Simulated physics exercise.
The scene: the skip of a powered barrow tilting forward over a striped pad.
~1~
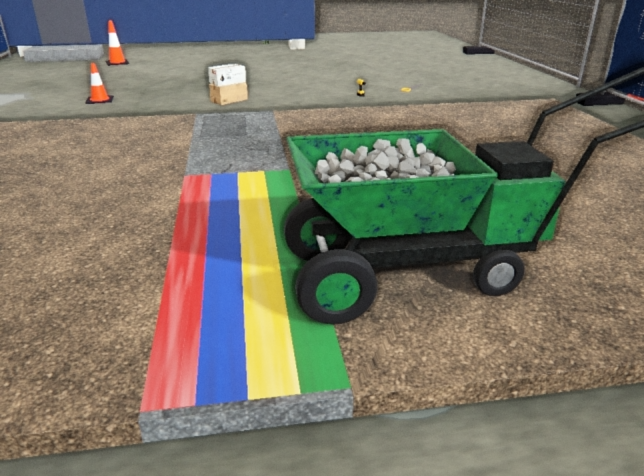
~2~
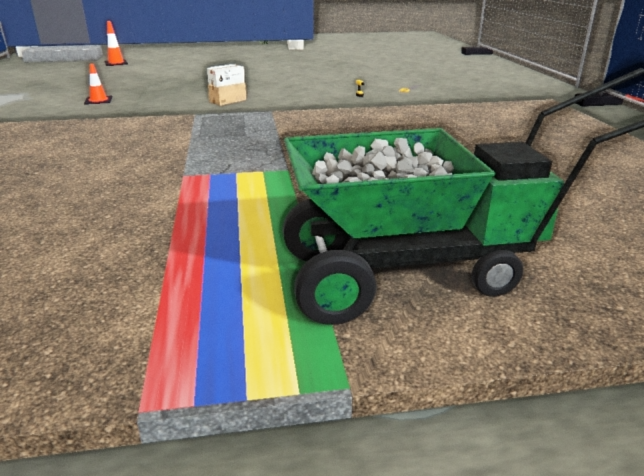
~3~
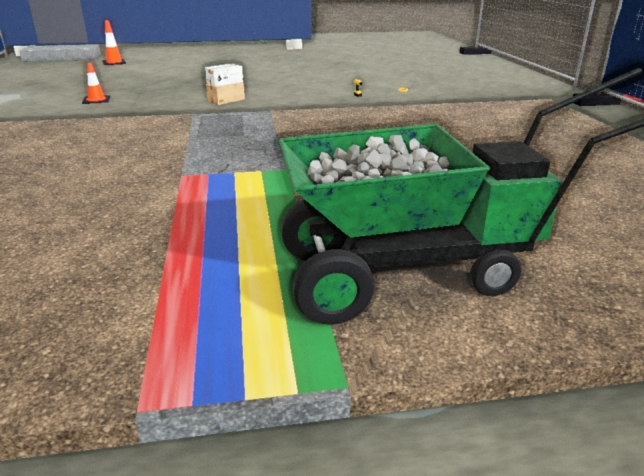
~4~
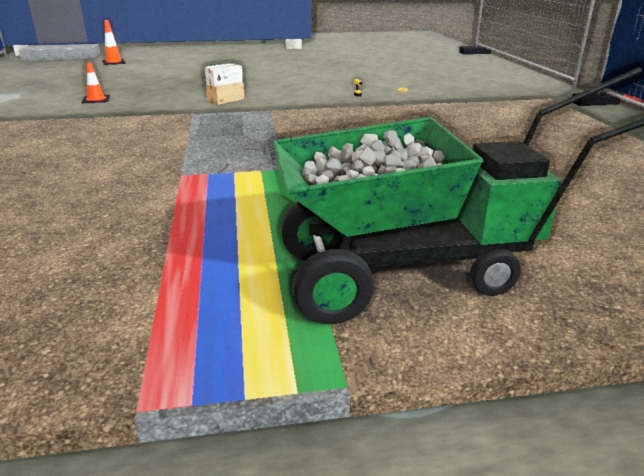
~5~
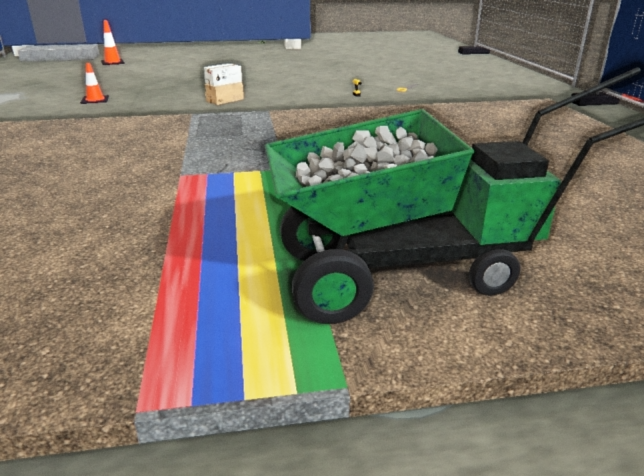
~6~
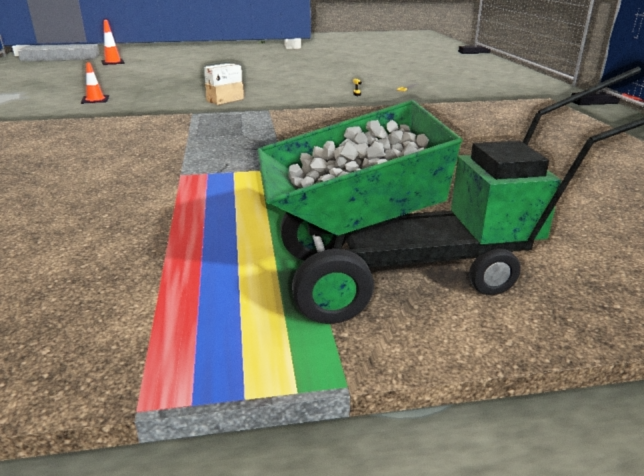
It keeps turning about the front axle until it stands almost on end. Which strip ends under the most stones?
Most lies over the red band.
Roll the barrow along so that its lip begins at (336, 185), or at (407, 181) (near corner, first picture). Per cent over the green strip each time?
About 0 and 30 per cent.
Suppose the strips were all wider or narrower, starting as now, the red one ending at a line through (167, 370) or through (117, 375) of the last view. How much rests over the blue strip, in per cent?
First some 10, then 40 per cent.
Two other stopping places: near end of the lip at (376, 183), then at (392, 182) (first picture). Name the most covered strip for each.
First the yellow one, then yellow.
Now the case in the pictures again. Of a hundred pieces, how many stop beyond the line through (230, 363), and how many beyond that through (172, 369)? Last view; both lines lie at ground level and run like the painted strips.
About 90 and 50 per cent.
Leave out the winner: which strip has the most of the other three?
In second place: That blue strip.
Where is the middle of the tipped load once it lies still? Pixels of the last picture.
Roughly at (171, 299).
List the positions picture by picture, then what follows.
Lip of the skip near (304, 187), level; top of the load near (392, 162), broken stones; green strip near (317, 350); yellow strip near (270, 355); blue strip near (222, 360); red strip near (173, 365), in the first picture.
Lip of the skip near (302, 188), level; top of the load near (389, 162), in the second picture.
Lip of the skip near (295, 189), tipped barely; top of the load near (399, 163), in the third picture.
Lip of the skip near (288, 192), tipped a little; top of the load near (401, 158), in the fourth picture.
Lip of the skip near (279, 196), tipped a little; top of the load near (393, 153), in the fifth picture.
Lip of the skip near (269, 201), tipped clearly; top of the load near (397, 152); green strip near (313, 349); yellow strip near (267, 354); blue strip near (219, 359); red strip near (170, 365), in the sixth picture.
Shortly afterwards, skip tipped steeply; the whole lot in the skip.
Next, skip tipped steeply; the bulk in the skip; only a few over the blue strip; a little over the red strip; only a few falling; only a few off the paint.
Some moments later, skip tipped right over; a little in the skip; near a quarter over the blue strip; near a third over the red strip; near a third off the paint.
In the end, skip tipped right over; a little in the skip; none at all over the green strip; only a few over the yellow strip; near a quarter over the blue strip; near a third over the red strip; near a third off the paint.
